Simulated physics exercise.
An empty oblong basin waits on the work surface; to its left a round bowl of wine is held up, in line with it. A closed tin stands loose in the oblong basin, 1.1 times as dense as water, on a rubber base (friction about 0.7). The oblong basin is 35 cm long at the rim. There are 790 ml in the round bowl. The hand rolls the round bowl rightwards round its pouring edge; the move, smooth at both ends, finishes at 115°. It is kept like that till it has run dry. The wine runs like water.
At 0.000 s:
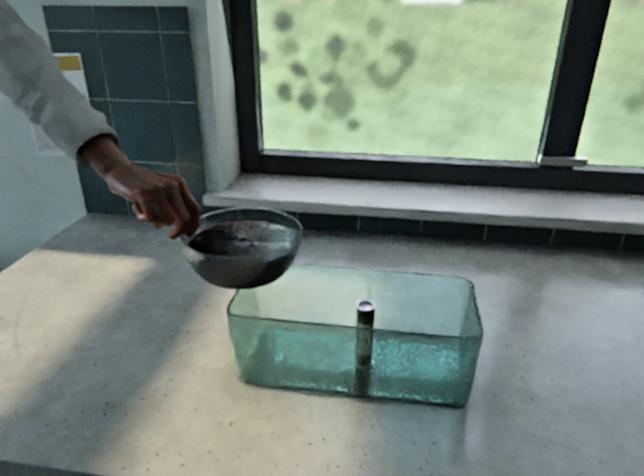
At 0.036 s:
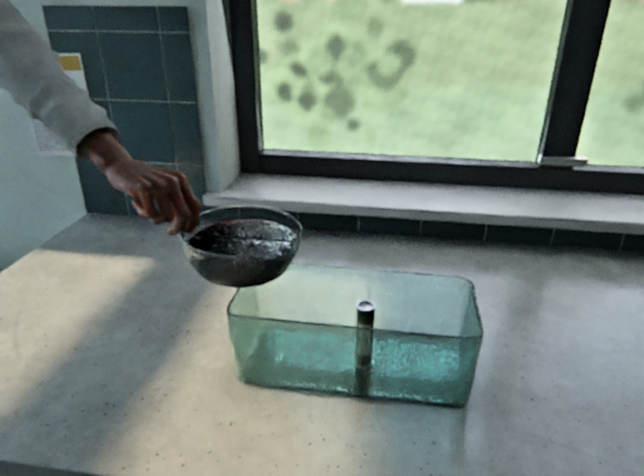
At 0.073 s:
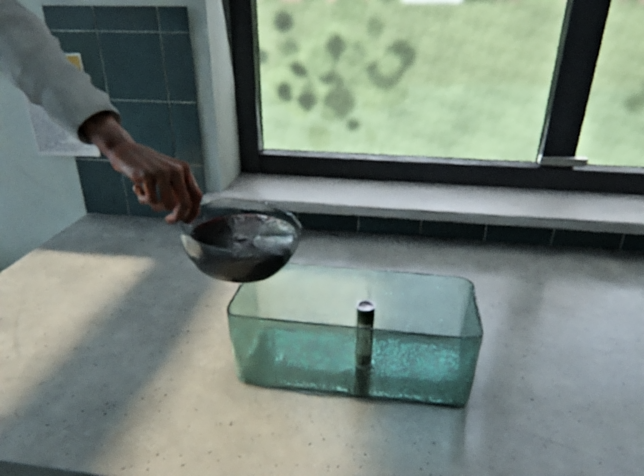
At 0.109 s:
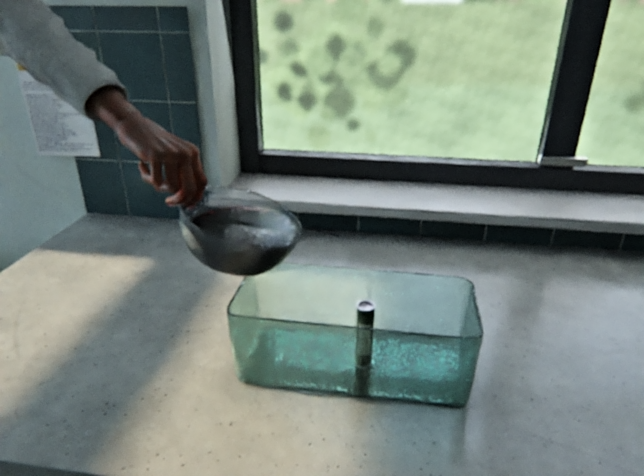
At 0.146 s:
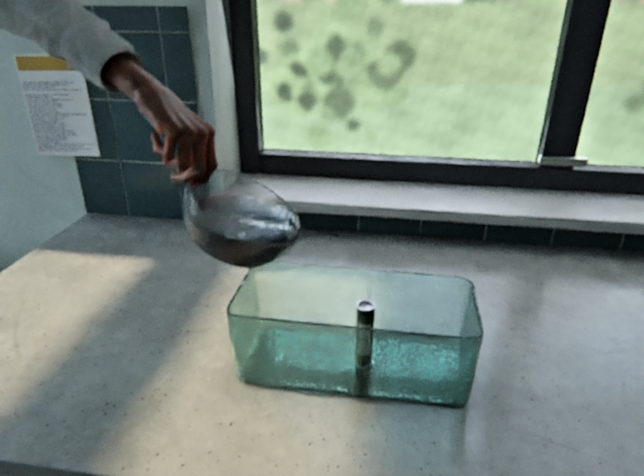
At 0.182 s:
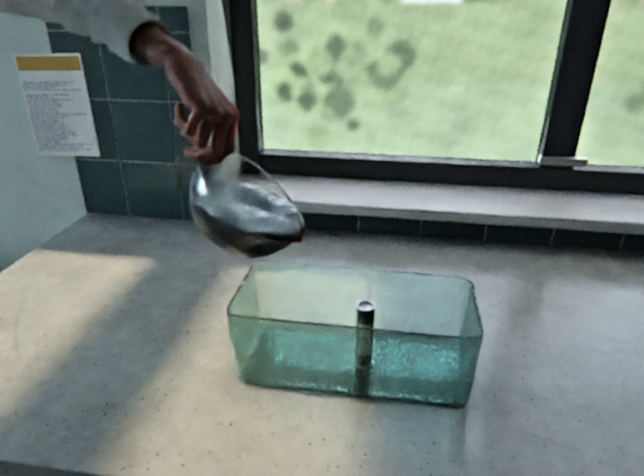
The video shows a hand holding a round glass bowl of dark liquid above and left of a greenish oblong basin with a small upright container inside, then steadily tilting the bowl rightwards until it is steeply angled.
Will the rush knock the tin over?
The tin stays up.
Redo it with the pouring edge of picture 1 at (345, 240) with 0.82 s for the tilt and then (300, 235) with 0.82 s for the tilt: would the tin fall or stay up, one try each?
First it goes over; then it keeps standing.
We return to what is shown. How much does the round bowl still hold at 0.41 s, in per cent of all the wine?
Near 22 in a hundred.
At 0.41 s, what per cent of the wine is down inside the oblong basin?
About 14 per cent.
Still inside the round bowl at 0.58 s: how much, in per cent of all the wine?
About 0 per cent.
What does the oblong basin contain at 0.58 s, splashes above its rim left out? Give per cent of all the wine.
About 98 per cent.
By 0.41 s the tilt is 114° and 23 per cent is still to pour; the tin stands where it began.
By 0.58 s the tilt is 115° and 0 per cent is still to pour; the tin stands where it began.
By 0.75 s the tilt is 115° and 0 per cent is still to pour; the tin stands where it began.
By 0.94 s the tilt is 115° and 0 per cent is still to pour; the tin stands where it began.
At rest the tin stands where it began.
